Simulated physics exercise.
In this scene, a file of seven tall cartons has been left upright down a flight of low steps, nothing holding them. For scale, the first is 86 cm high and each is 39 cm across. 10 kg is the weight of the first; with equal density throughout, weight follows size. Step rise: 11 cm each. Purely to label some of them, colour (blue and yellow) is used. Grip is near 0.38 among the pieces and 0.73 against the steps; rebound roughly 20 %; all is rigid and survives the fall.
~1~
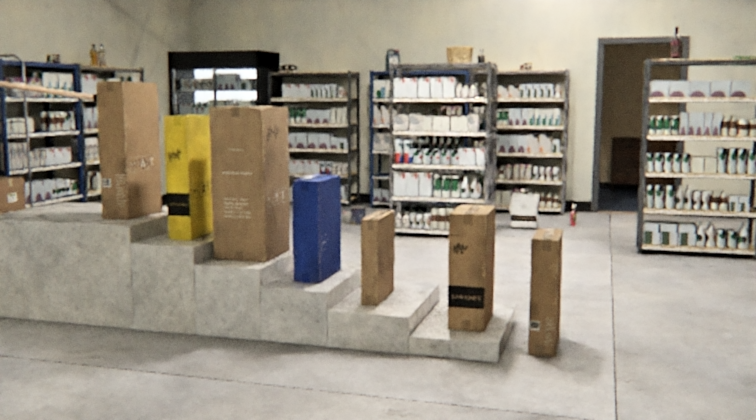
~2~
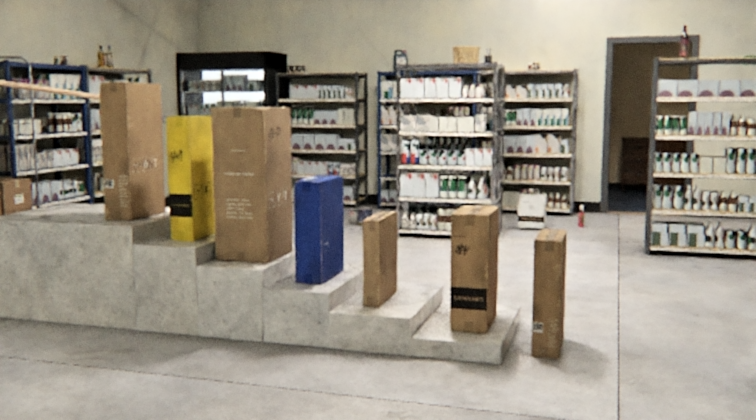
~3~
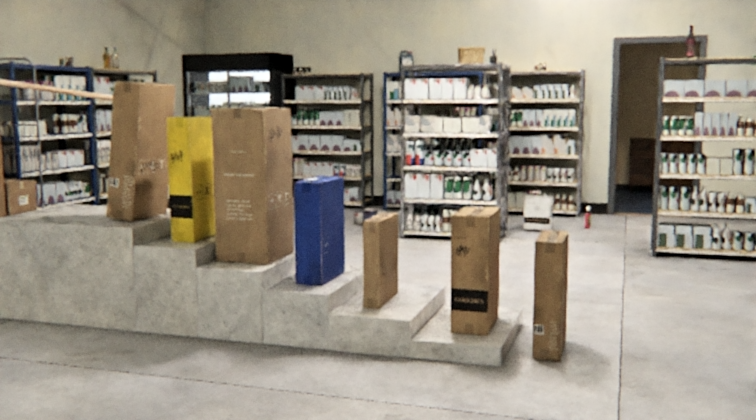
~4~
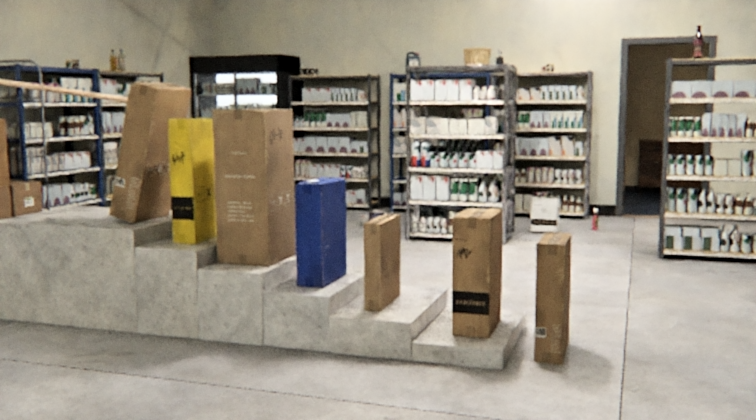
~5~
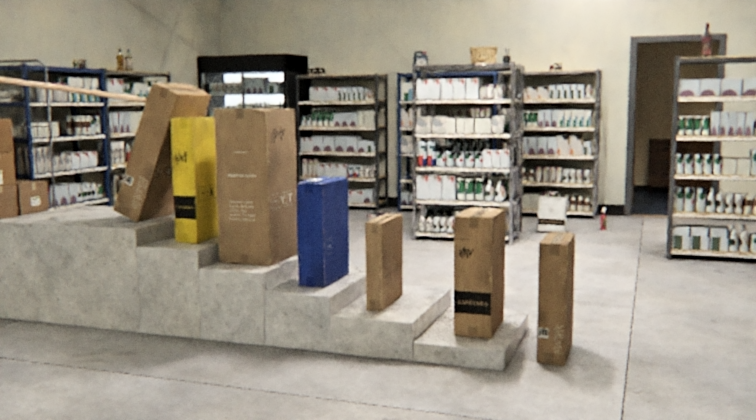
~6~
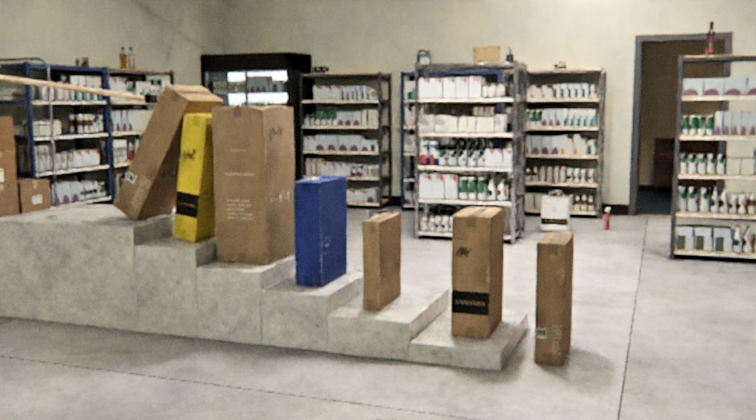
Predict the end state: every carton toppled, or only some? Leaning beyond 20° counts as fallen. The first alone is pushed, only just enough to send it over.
Only some have toppled.
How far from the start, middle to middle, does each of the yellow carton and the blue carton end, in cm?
Yellow: 10 cm, blue: 0 cm.
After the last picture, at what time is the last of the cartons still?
Near 0.5 s.
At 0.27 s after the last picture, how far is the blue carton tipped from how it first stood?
I'd estimate close to 0°.
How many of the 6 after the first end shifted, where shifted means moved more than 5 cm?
By my tally, the number that shifted is 1.
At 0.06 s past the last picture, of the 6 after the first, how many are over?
I count 0 at that moment.
Then, 0.06 s after the last picture, none of the 6 other cartons over, 1 disturbed; yellow carton leaning 11°.
Then, 0.27 s after the last picture, none of the 6 other cartons over, 1 disturbed; yellow carton leaning 12°.
At rest, none of the 6 other cartons over, 1 disturbed; yellow carton leaning 11°; blue carton unmoved. Six left standing. As the last picture would show them, middles, yellow carton near (210, 176), blue carton near (322, 229).
